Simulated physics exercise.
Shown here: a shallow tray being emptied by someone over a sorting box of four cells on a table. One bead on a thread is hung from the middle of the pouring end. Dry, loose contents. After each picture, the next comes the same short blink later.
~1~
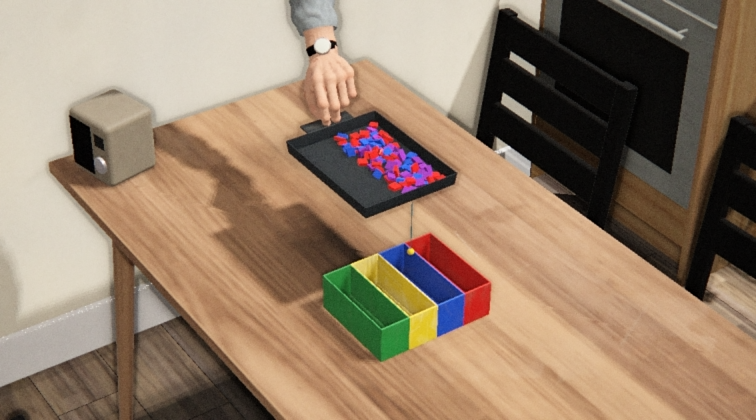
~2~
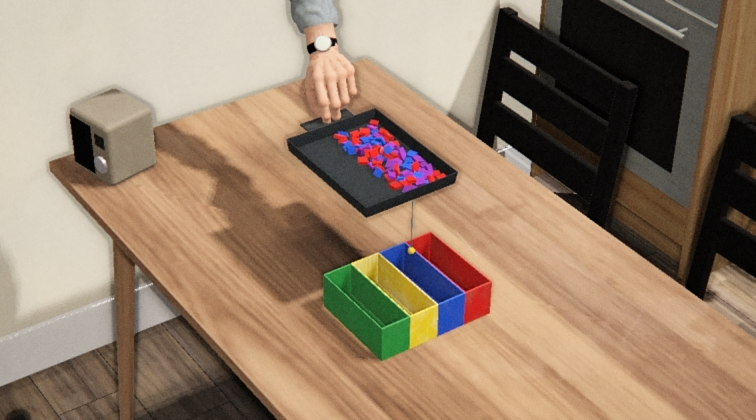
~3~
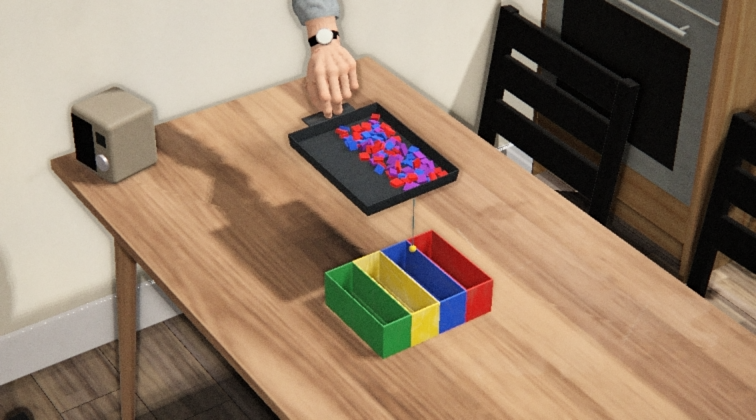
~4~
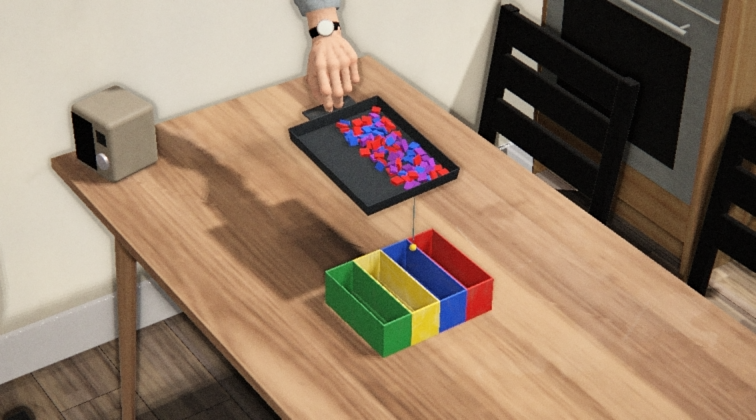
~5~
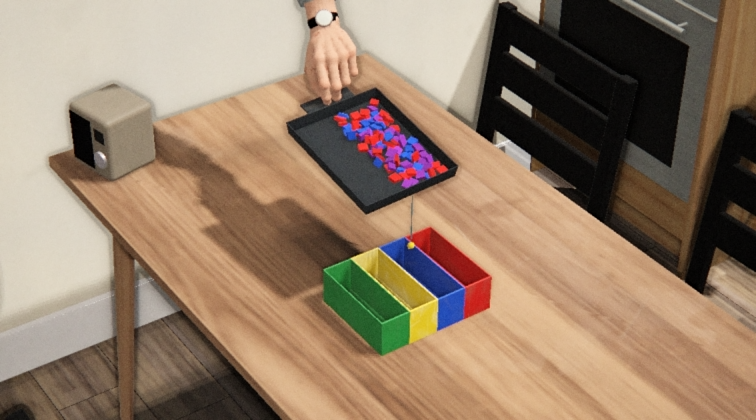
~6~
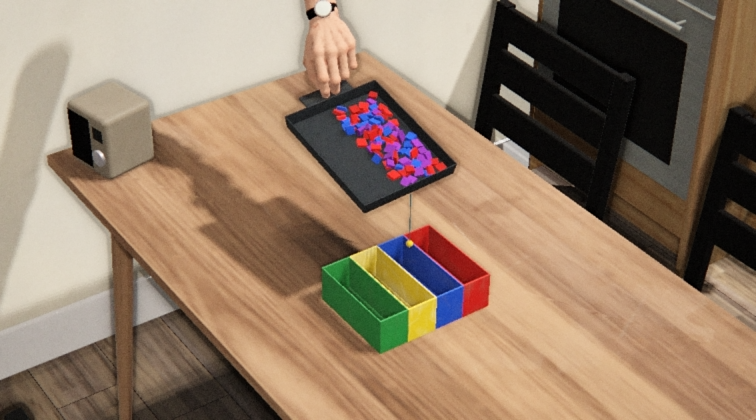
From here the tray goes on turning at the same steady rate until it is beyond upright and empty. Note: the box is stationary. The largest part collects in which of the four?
In the yellow cell.
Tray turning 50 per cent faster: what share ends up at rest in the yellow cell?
Something like 50 percent, give or take.
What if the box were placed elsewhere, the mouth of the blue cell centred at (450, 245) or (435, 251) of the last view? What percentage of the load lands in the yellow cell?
Roughly 20% first, roughly 30% second.
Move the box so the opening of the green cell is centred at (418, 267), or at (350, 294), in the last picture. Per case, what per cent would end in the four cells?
30 % for the first, 100 % for the second.
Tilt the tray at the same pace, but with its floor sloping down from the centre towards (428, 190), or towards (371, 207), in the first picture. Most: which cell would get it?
Try 1 - the red one; try 2 - the yellow cell.
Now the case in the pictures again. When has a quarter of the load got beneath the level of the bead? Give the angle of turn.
Approx. 100° from level.
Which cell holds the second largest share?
The runner-up is the blue one.
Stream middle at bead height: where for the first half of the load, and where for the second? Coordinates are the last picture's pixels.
The opening half passes (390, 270), the closing half (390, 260).
Shortly afterwards, tray tipped steeply; all but a few on the tray; only a few falling or outside the box.
Next, tray tipped right over; the bulk on the tray; a little in the yellow cell; only a few in the green cell; only a few in the blue cell; only a few falling or outside the box.
Some moments later, tray tipped past a quarter turn; near half in the yellow cell; near a quarter in the blue cell; near a quarter in the green cell; only a few in the red cell.
In the end, tray tipped past a quarter turn; near half in the yellow cell; near a quarter in the blue cell; near a quarter in the green cell; only a few in the red cell.
